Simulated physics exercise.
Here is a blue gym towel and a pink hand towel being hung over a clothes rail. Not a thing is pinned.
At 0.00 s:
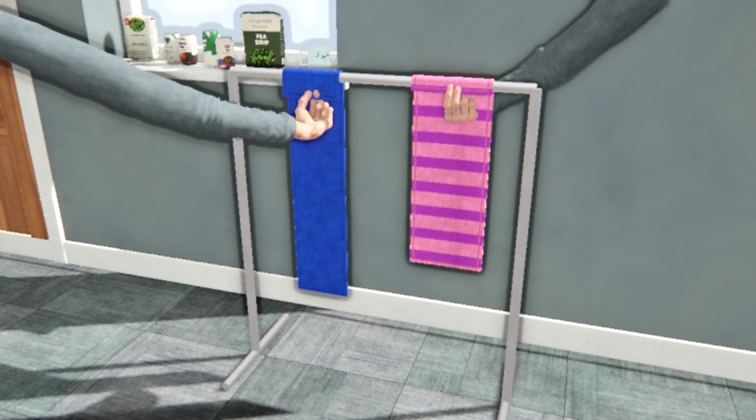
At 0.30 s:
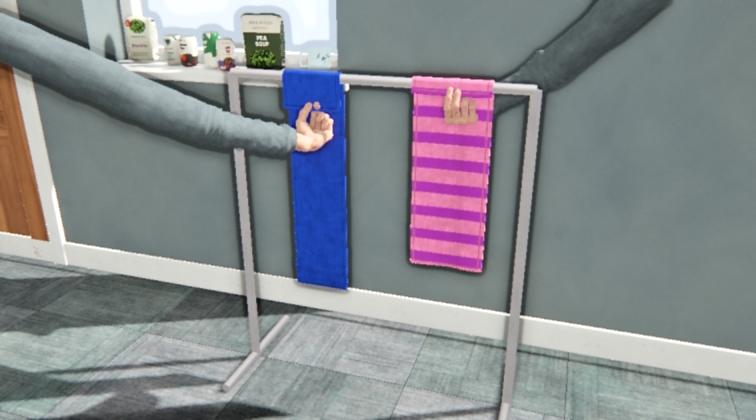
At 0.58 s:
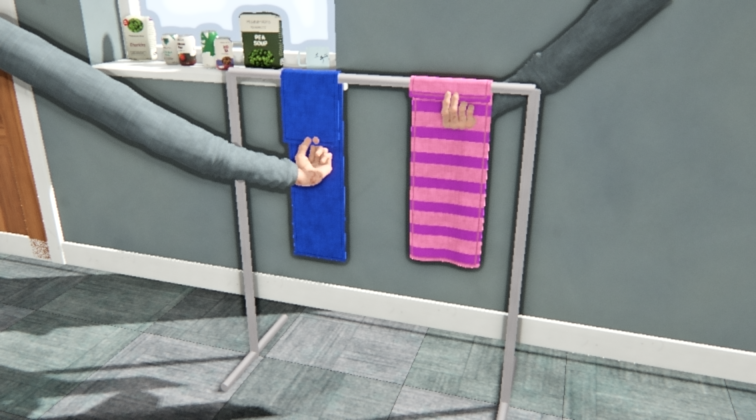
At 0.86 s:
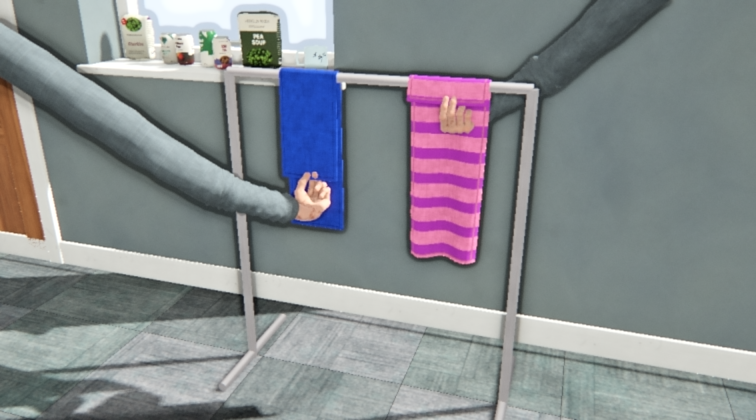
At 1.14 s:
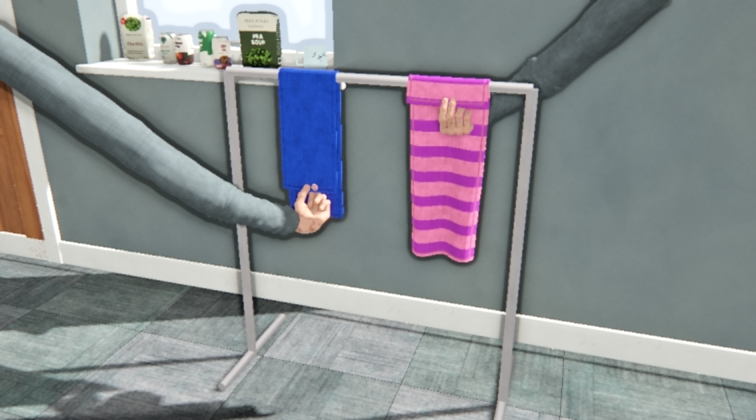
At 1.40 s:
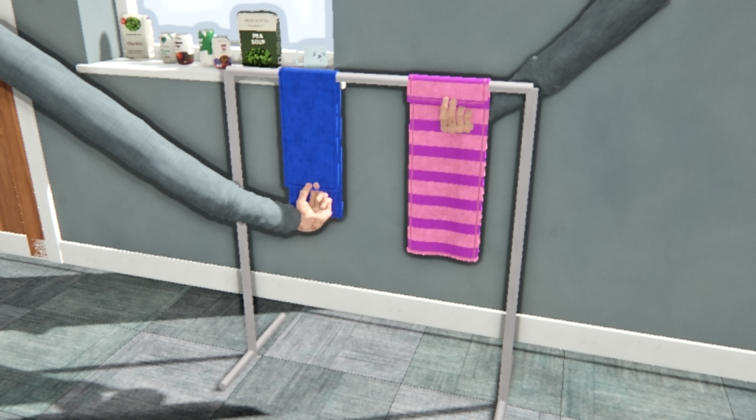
A hand drew the front of a blue towel down over a rail until it hung almost level with the back, while another hand on the right shifted a pink striped towel only slightly.
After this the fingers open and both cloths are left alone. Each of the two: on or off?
Blue gym towel - on, pink hand towel - off.
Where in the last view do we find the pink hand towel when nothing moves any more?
Somewhere near (437, 386).
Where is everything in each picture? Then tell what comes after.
Gym towel front hem (325, 95), back hem (335, 291); hand towel front hem (431, 87), back hem (428, 259), in the first picture.
Gym towel front hem (325, 107); hand towel front hem (431, 90), in the second picture.
Gym towel front hem (324, 141); hand towel front hem (429, 94), in the third picture.
Gym towel front hem (323, 176); hand towel front hem (427, 98), in the fourth picture.
Gym towel front hem (323, 189); hand towel front hem (427, 100), in the fifth picture.
Gym towel front hem (324, 187), back hem (329, 212), front almost as long as the back; hand towel front hem (427, 99), back hem (425, 250), front far shorter than the back, in the sixth picture.
Around 1.94 s, gym towel at rest on the rail; hand towel clear of the rail and dropping near (438, 353).
Around 2.36 s, gym towel at rest on the rail; hand towel in a heap on the floor near (437, 386).
Finally, gym towel at rest on the rail; hand towel in a heap on the floor near (437, 386). The blue gym towel hangs there and the pink hand towel is pulled off by its long side.
